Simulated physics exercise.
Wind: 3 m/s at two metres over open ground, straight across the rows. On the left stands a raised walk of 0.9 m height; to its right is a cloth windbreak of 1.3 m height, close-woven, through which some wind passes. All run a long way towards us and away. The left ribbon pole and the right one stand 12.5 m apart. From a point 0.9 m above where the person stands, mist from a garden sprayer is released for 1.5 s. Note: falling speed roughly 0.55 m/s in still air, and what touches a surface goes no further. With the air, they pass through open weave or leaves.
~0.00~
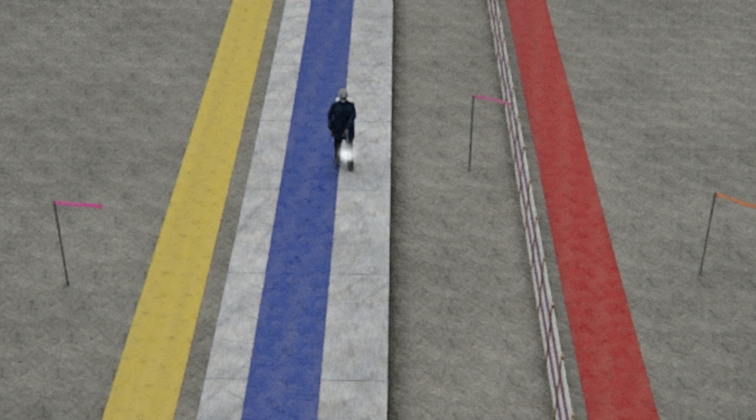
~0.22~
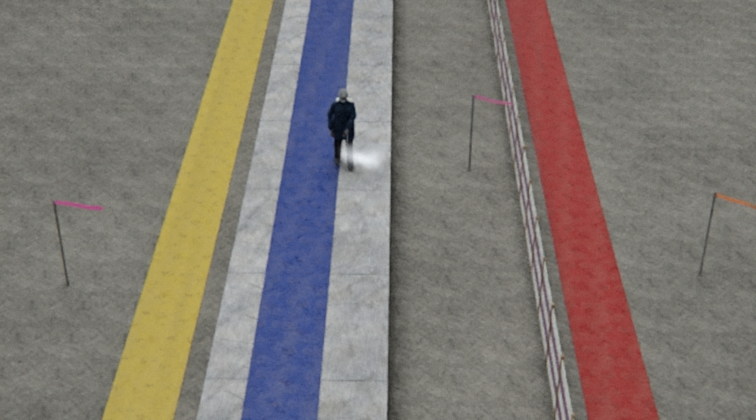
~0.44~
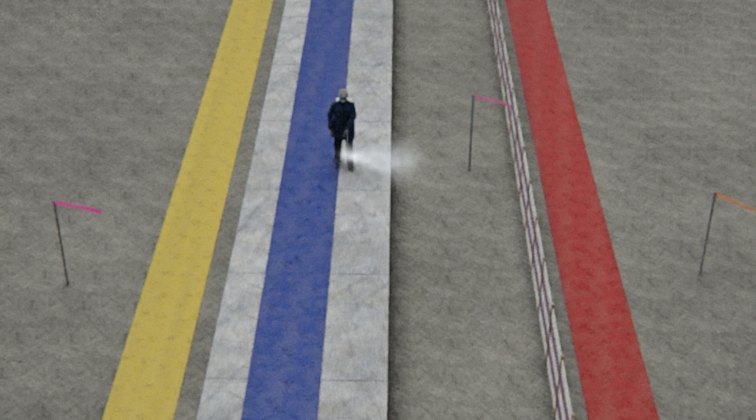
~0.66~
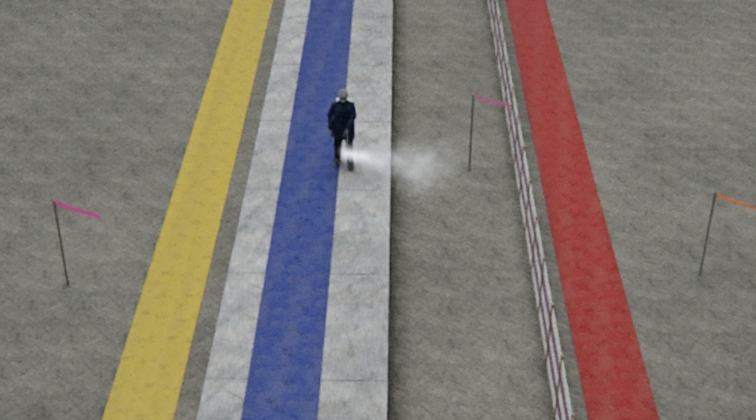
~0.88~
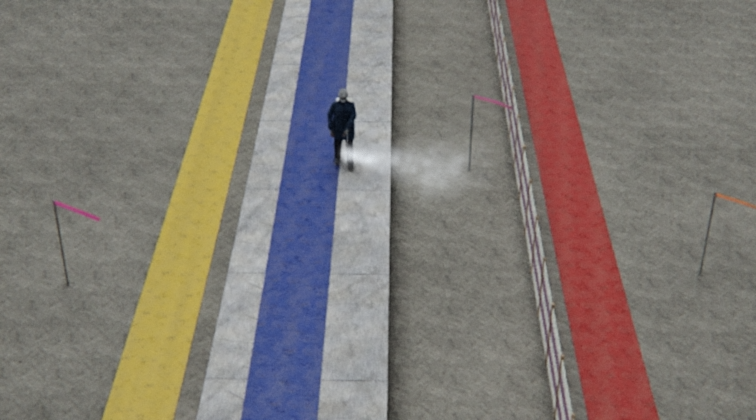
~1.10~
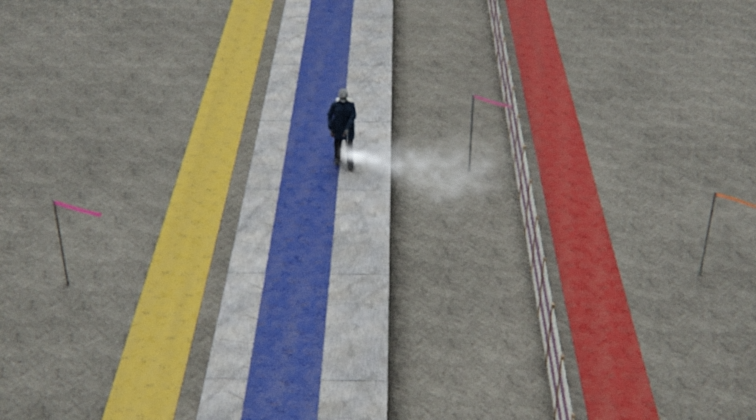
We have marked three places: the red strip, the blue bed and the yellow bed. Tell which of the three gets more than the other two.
The red one ends up with more than the other two.
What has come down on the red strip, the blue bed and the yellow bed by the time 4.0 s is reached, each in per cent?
The shares are about 4 percent red, 0 percent blue, 0 percent yellow.
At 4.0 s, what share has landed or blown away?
My guess would be close to 55 percent.
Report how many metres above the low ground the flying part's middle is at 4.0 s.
Somewhere near 0.6 metres, I'd say.
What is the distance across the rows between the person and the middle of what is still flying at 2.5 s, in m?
Around 3.5 m.
After 2.5 s, 92 % is in the air or yet to come; 0 % lies on the blue bed, 0 % on the yellow bed and 0 % on the red strip; the middle of what still flies is 1.0 m above the low ground, near (509, 190).
After 4.0 s, 46 % is in the air or yet to come; 0 % lies on the blue bed, 0 % on the yellow bed and 4 % on the red strip; the middle of what still flies is 0.6 m above the low ground, near (610, 204).
After 8.0 s, 5 % is in the air or yet to come; 0 % lies on the blue bed, 0 % on the yellow bed and 15 % on the red strip.
After 20.0 s, 0 % is in the air or yet to come; 0 % lies on the blue bed, 0 % on the yellow bed and 15 % on the red strip.
After 45.0 s, 0 % is in the air or yet to come; 0 % lies on the blue bed, 0 % on the yellow bed and 15 % on the red strip.
